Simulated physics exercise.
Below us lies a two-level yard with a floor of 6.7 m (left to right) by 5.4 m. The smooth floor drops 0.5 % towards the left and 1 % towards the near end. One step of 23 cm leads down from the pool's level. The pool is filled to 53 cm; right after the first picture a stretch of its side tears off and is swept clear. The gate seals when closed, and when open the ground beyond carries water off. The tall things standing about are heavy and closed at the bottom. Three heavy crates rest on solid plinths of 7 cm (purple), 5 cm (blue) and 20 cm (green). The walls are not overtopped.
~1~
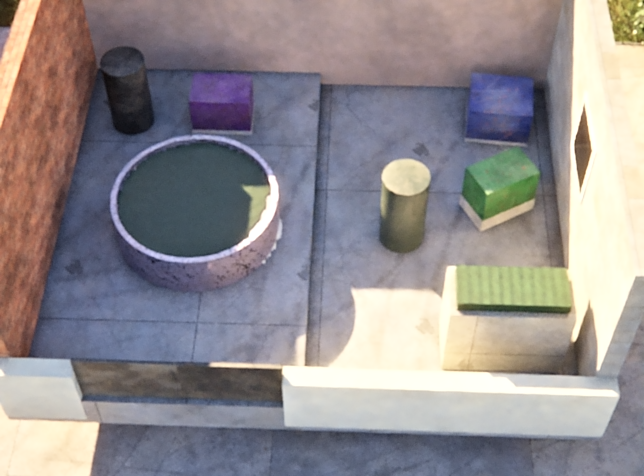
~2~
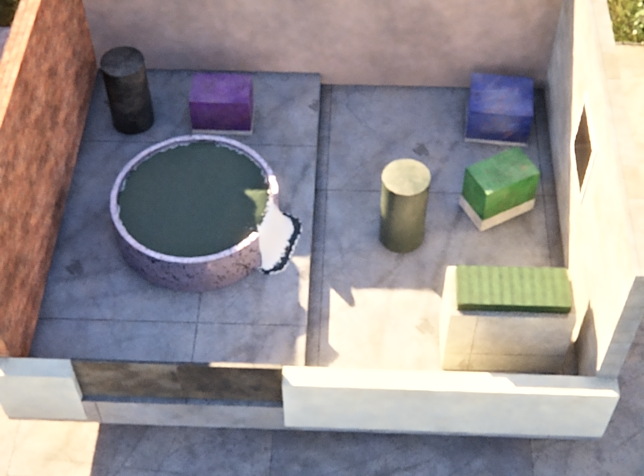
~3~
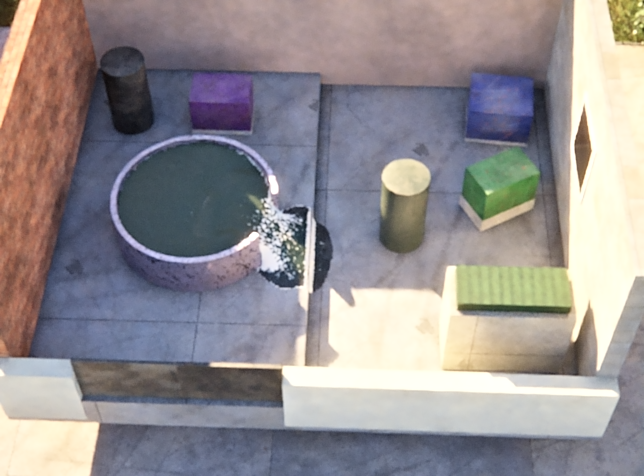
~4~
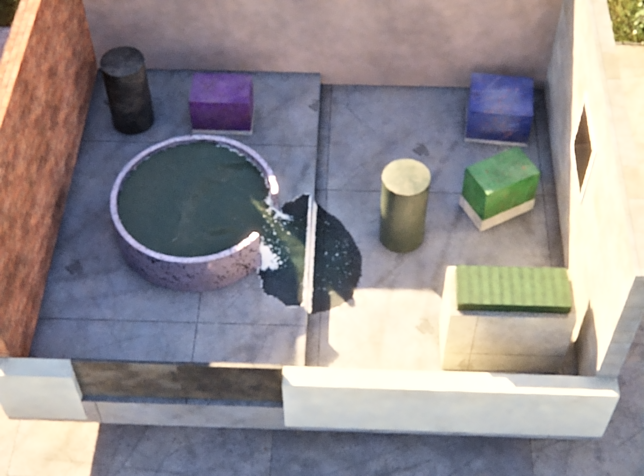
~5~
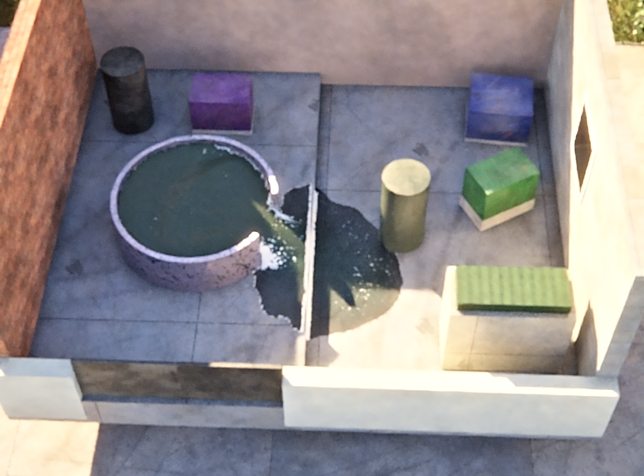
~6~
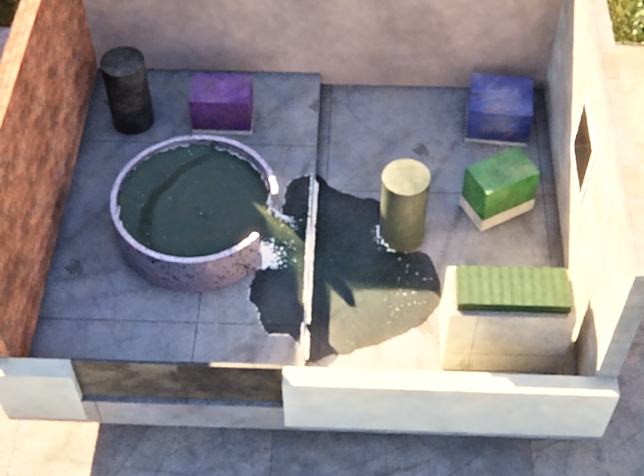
In a walled yard with colored blocks and cylinders, dark water burst through the right side of a round pool, poured over a step, and spread across the paving around a green cylinder.
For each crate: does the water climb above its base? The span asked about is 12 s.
One by one: The purple crate stays dry; the blue crate is wetted; the green crate keeps dry.
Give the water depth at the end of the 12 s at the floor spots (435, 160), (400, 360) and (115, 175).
Roughly 7, 12 and 0 cm, in turn.
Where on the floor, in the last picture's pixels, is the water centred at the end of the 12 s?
Around (389, 245).
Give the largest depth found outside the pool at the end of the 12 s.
Up to some 14 cm.
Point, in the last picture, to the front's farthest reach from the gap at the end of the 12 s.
At about (543, 96).
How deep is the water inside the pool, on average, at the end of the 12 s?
Roughly 8 cm on average.
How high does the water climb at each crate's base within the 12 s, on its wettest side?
In cm: Purple 0, blue 12, green 14.
A moment later water covers 25 % of the floor and is deepest (30 cm) near (276, 244); purple plinth not reached, blue plinth not reached, green plinth not reached.
Soon after water covers 40 % of the floor and is deepest (28 cm) near (569, 308); purple plinth not reached, blue plinth reached, green plinth reached.
Next water covers 50 % of the floor and is deepest (26 cm) near (581, 408); purple plinth not reached, blue plinth reached, green plinth reached.
Later on water covers 55 % of the floor and is deepest (16 cm) near (313, 336); purple plinth not reached, blue plinth reached, green plinth reached.
At the end water covers 55 % of the floor and is deepest (14 cm) near (310, 400); highest at the purple plinth 0 cm, highest at the blue plinth 12 cm, highest at the green plinth 14 cm.
